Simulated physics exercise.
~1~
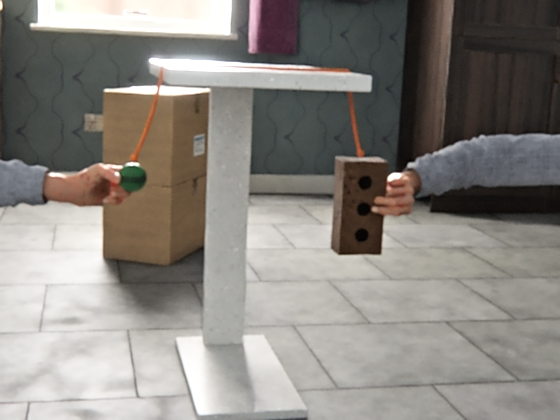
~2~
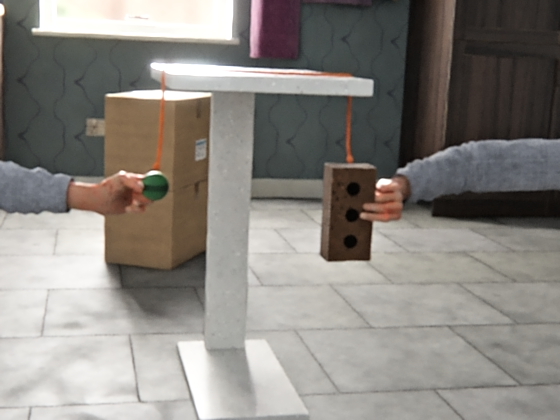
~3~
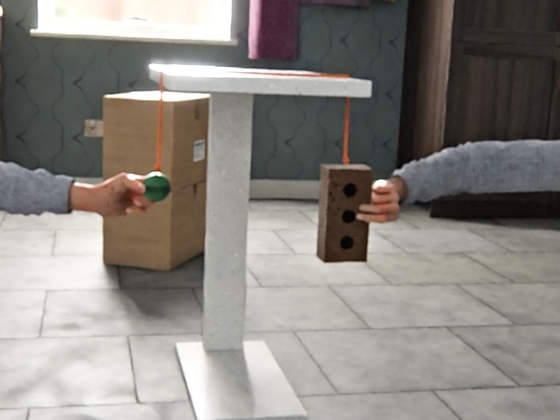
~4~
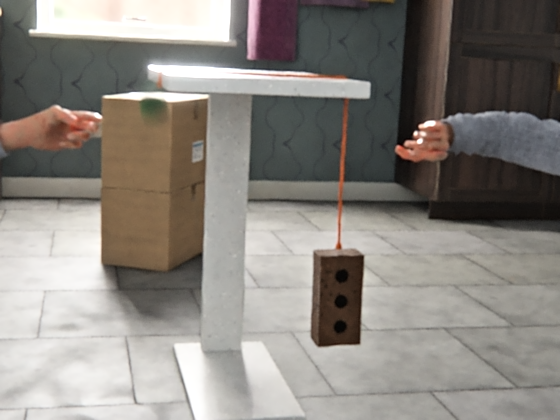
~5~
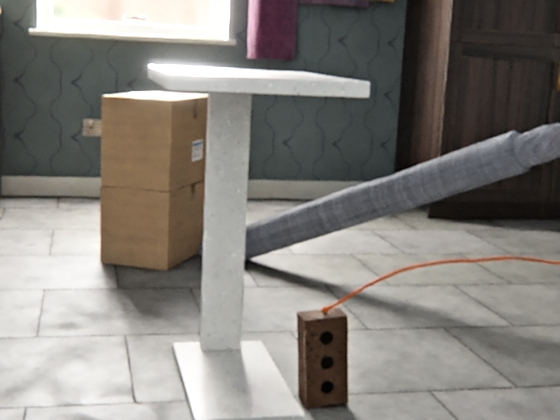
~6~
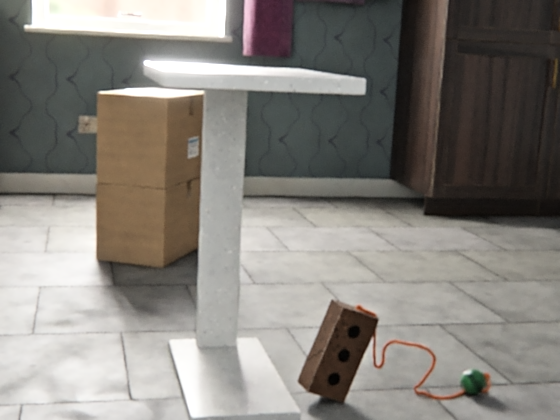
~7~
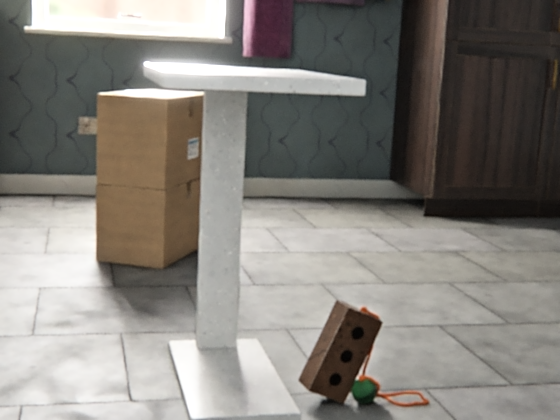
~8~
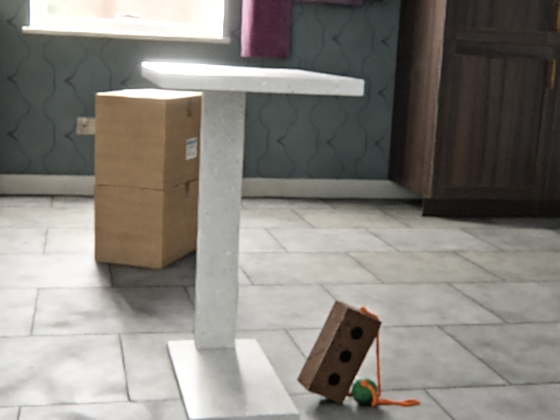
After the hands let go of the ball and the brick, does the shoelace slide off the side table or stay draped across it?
The shoelace slides off the table to the right as the brick drops, and it ends up on the floor with the brick and the ball.
